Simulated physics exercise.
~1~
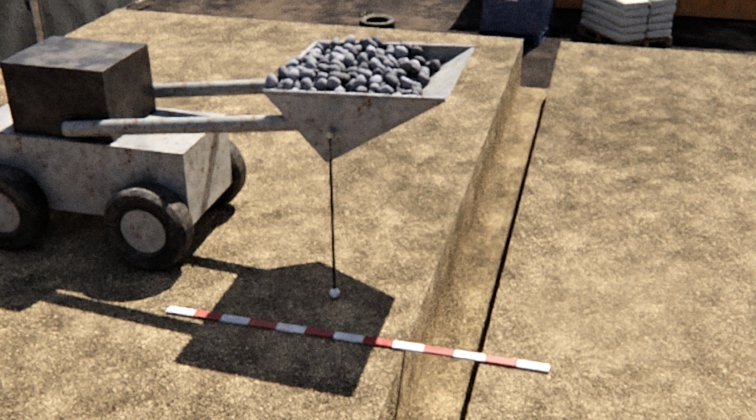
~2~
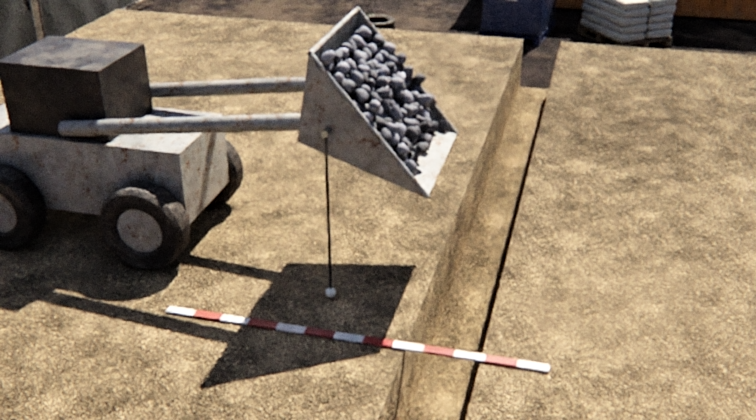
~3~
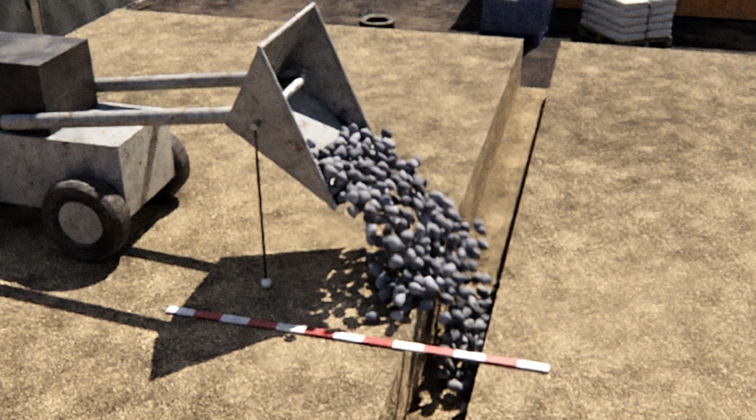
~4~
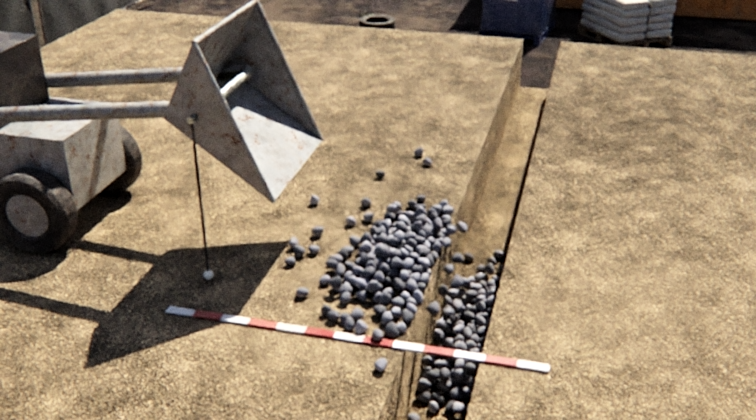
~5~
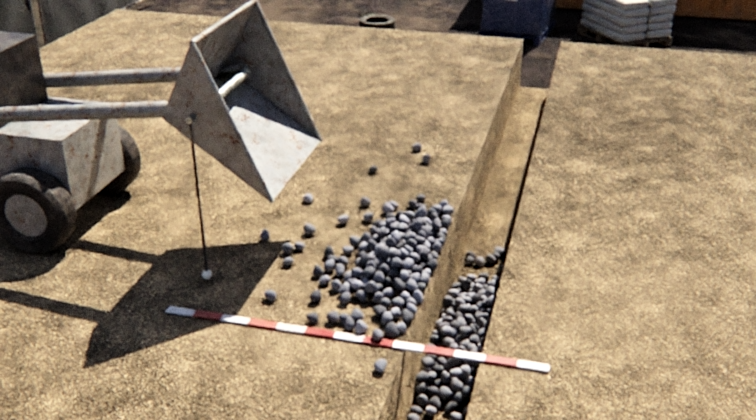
Compact loader tipping a bucket of grey cobbles while backing left, the stones spilling partly into a trench and partly short of it.
